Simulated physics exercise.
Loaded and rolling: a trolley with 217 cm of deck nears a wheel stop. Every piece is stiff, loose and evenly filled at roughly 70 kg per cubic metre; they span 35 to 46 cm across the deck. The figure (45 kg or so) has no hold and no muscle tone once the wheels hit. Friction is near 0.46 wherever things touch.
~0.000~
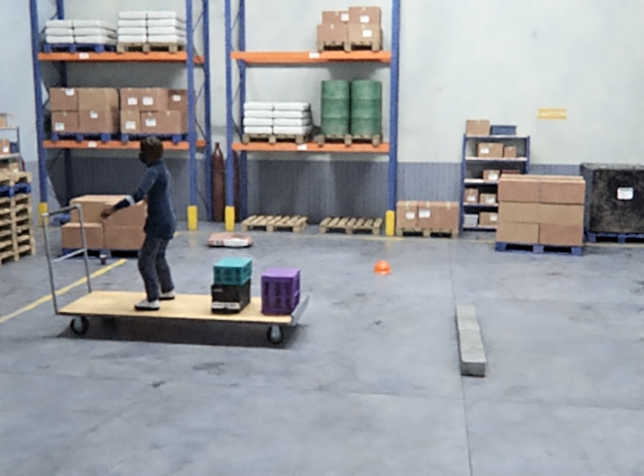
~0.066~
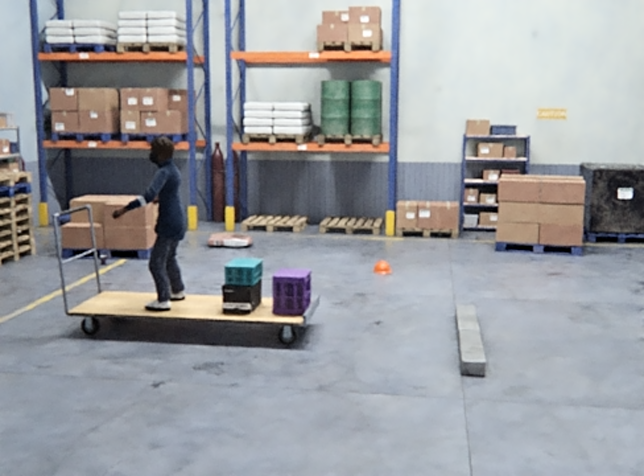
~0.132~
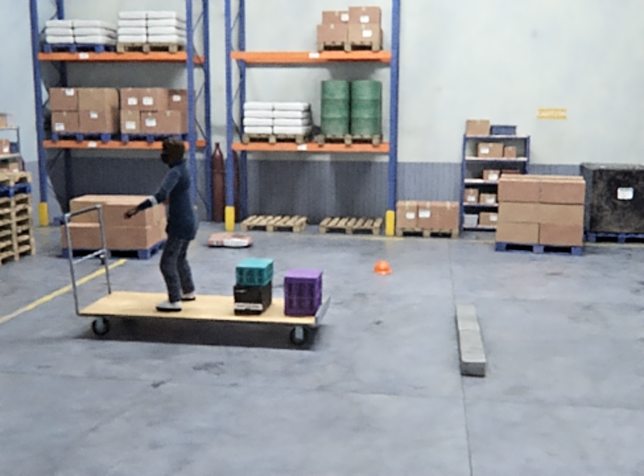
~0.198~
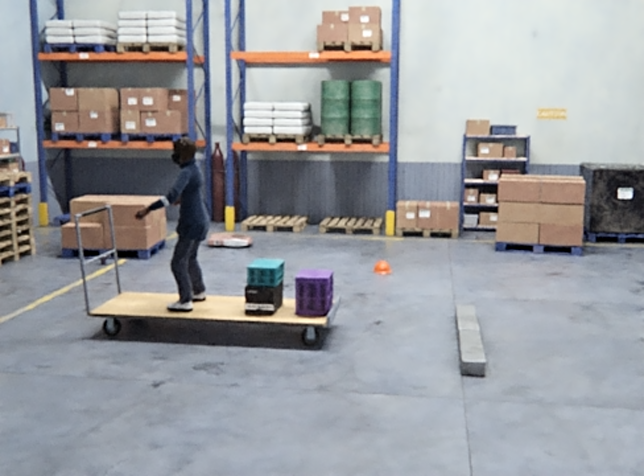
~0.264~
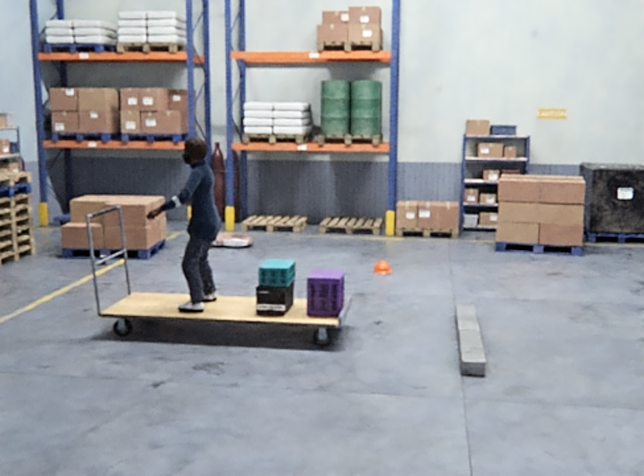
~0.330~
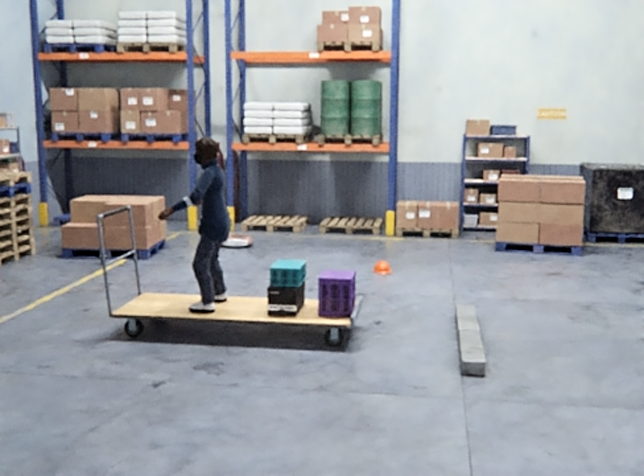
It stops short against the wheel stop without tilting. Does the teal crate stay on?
The teal crate stays aboard.
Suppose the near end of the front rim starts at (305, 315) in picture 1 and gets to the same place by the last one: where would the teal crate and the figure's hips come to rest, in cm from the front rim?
In that case teal 50 behind, hips 80 behind.
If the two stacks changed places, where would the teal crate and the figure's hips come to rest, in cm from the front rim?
Then teal 50 past, hips 80 behind.
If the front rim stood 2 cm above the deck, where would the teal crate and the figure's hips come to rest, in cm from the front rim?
In that case teal 30 behind, hips 80 behind.
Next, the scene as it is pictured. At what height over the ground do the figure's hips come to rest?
About 30 cm.
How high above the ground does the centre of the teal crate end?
About 55 cm.
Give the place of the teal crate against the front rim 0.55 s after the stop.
Some 45 cm behind it.
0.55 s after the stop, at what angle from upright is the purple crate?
It is tilted some 0°.
The wheels strike at 0.96 s.
After 1.51 s the teal crate is 46 cm behind the rim, tilted 0°, near (419, 277) in the last picture's view.
After 1.96 s the teal crate is 47 cm behind the rim, tilted 0°, near (417, 278) in the last picture's view.
Final state at 2.6 s, nothing is past the rim; behind it, teal crate, purple crate, black carton and the figure's hips.
